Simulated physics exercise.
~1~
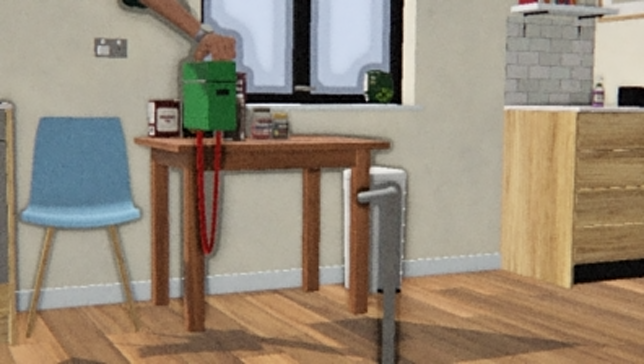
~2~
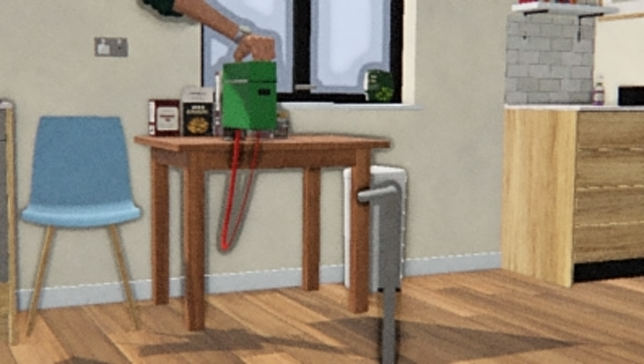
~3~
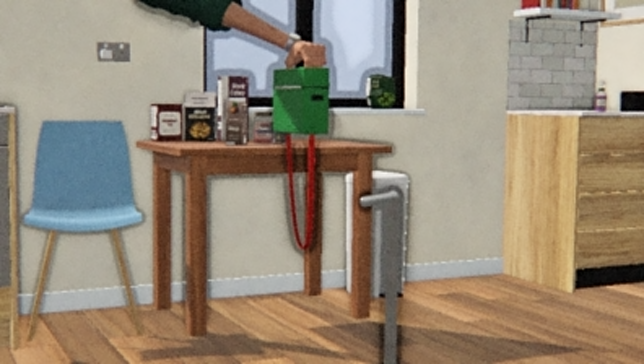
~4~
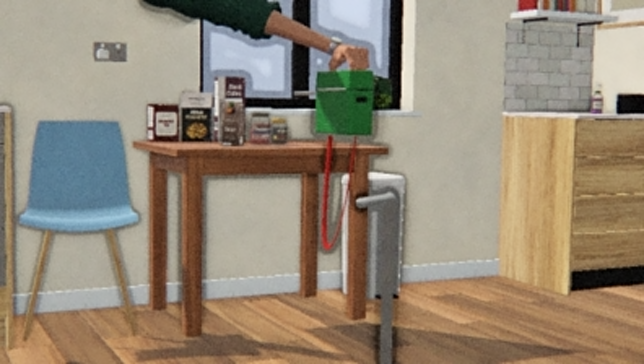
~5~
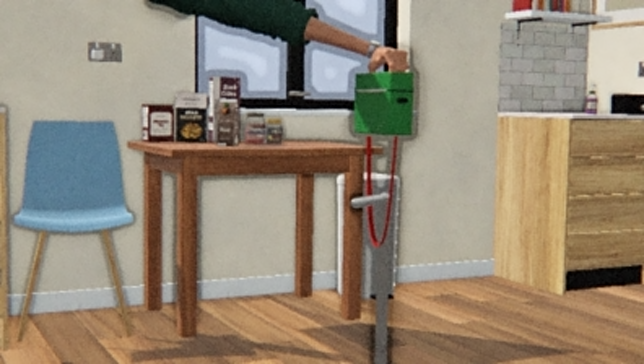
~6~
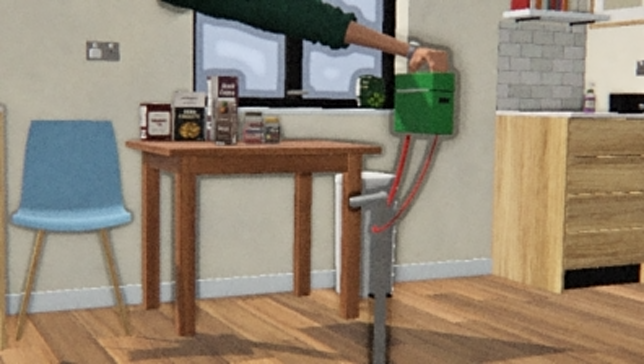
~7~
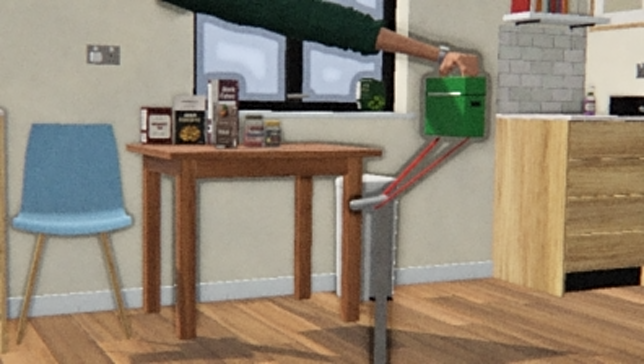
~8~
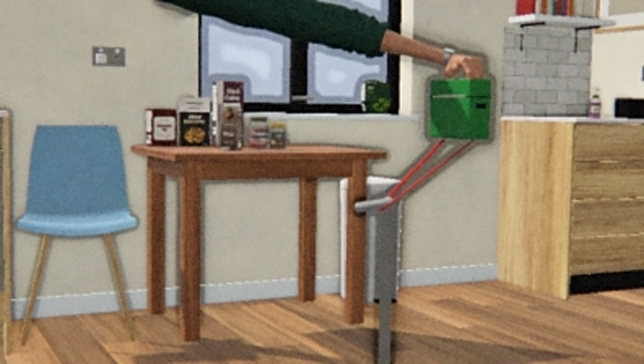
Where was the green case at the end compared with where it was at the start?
At the start the green case was over the left part of the wooden table, and by the end it was well to the right, beyond the table and just past the grey post.
